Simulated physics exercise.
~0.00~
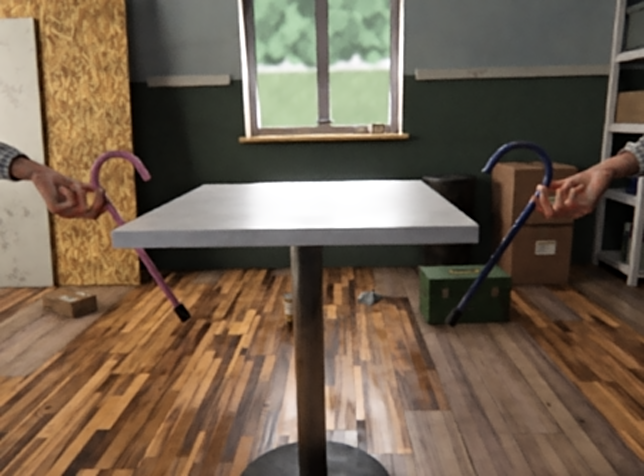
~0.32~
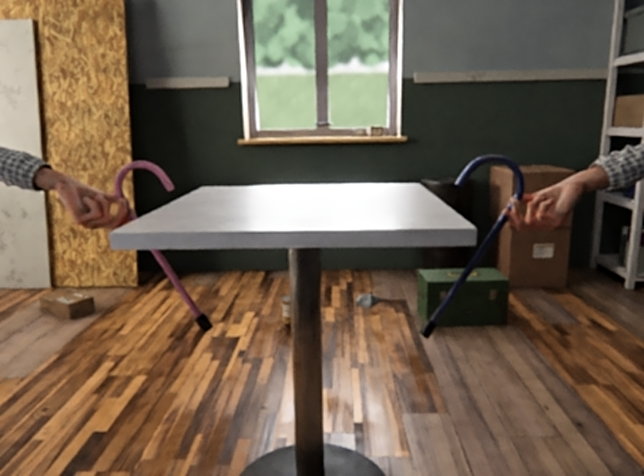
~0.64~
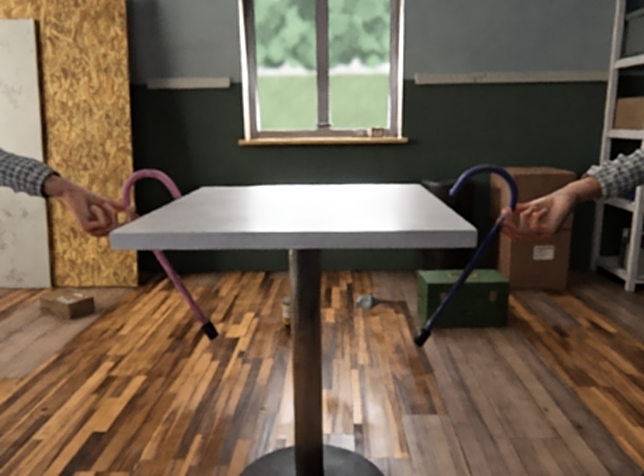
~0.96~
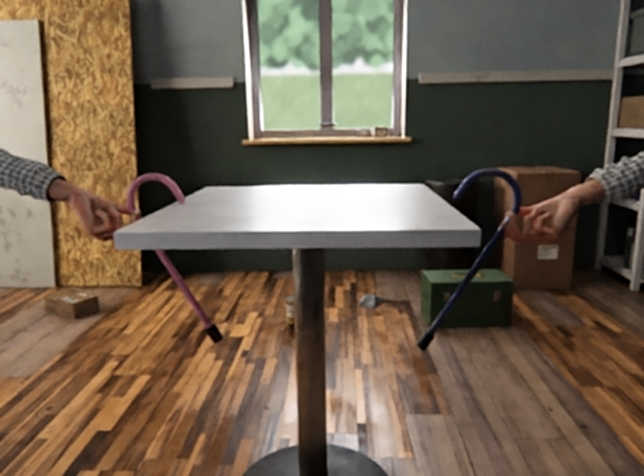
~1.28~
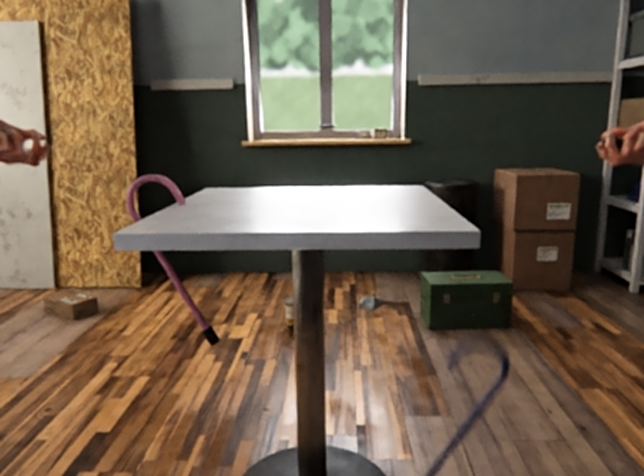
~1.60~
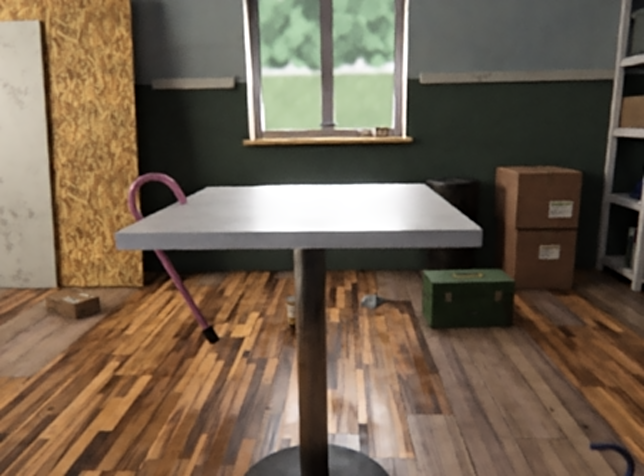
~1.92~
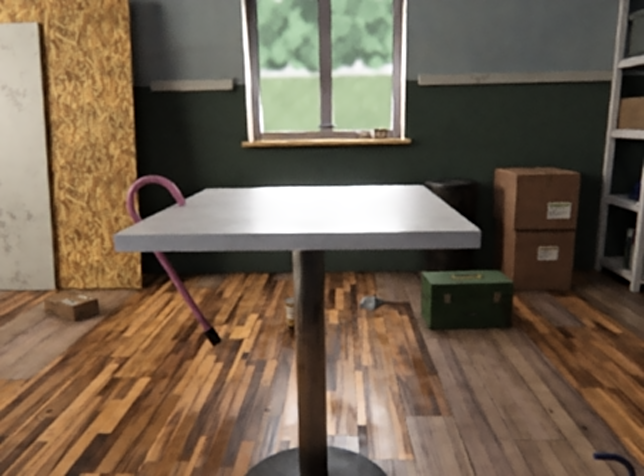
In a workshop, two hands hooking canes on a table's edges and letting go, the blue falling, the pink staying hung.
